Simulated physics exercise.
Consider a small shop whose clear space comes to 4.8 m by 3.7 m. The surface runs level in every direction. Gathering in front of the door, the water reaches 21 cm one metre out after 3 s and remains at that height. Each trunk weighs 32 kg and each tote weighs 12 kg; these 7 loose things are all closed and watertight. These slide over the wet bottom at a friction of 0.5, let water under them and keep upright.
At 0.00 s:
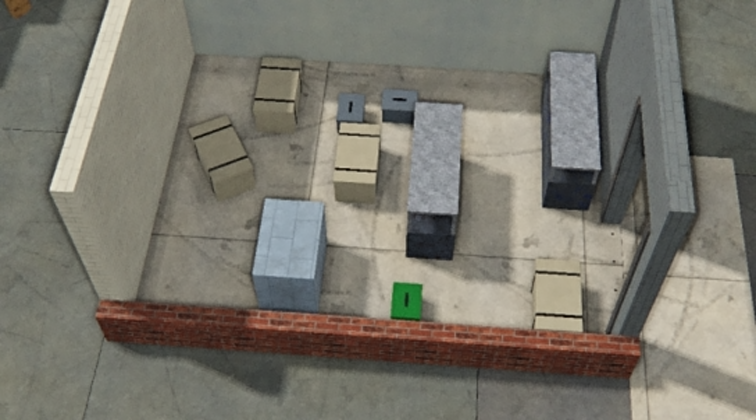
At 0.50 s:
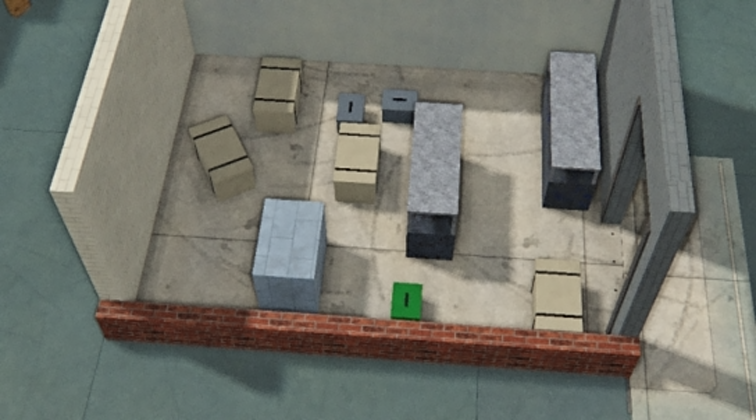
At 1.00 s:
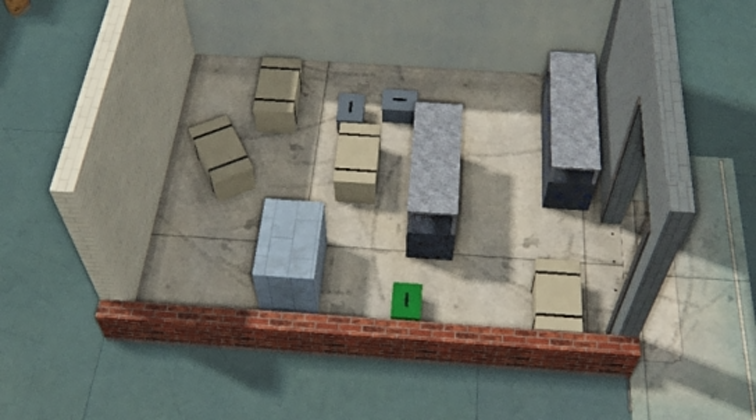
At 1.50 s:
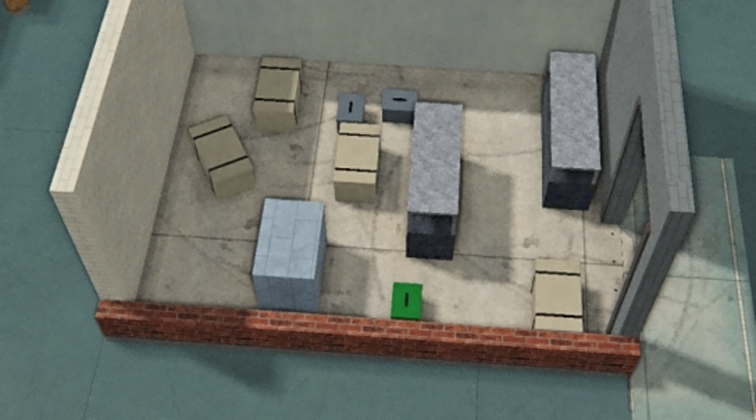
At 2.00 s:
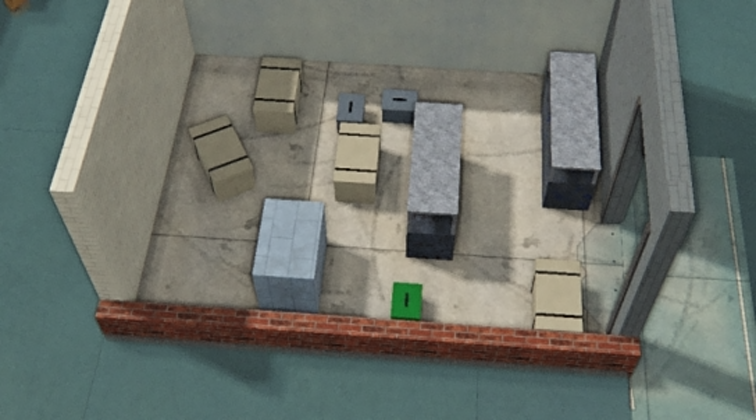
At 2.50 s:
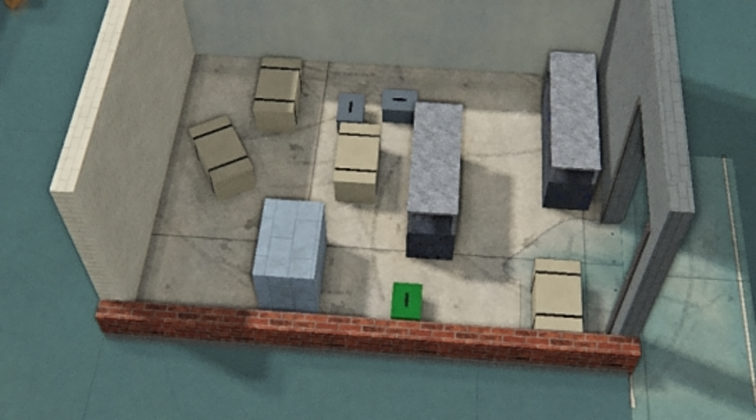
At the start, a roofless room holding tan crates, tall grey units, a pale blue block and a small green box stands on dry grey ground. Blue-green water then covers the ground outside, and later a thin sheet spreads through the doorway at right onto the floor, while every object stays still.
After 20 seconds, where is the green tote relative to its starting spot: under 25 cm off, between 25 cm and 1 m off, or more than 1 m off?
It is between 25 cm and 1 m off.
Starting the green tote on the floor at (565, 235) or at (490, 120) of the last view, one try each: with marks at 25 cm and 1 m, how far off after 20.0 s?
At the first spot it winds up well off, and at the second it edges a bit.
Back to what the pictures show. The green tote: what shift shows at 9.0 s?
Shift by then: About 80 cm.
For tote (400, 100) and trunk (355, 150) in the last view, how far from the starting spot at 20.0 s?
150 cm and 150 cm respectively.
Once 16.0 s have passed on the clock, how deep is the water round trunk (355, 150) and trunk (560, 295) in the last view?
Roughly 15 and 15 cm.
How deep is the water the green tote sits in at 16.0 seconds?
Roughly 19 cm.
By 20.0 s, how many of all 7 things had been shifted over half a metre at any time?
7.
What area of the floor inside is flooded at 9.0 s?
Wet area: Approx. 15 m2.
After 4.0 s the green tote is near (407, 300), 0.0 m from its start, aground; 0 afloat.
After 9.0 s the green tote is near (335, 307), 0.7 m from its start, afloat; 2 afloat.
After 16.0 s the green tote is near (338, 309), 0.7 m from its start, afloat; 7 afloat.
After 20.0 s the green tote is near (335, 308), 0.7 m from its start, afloat; 7 afloat.
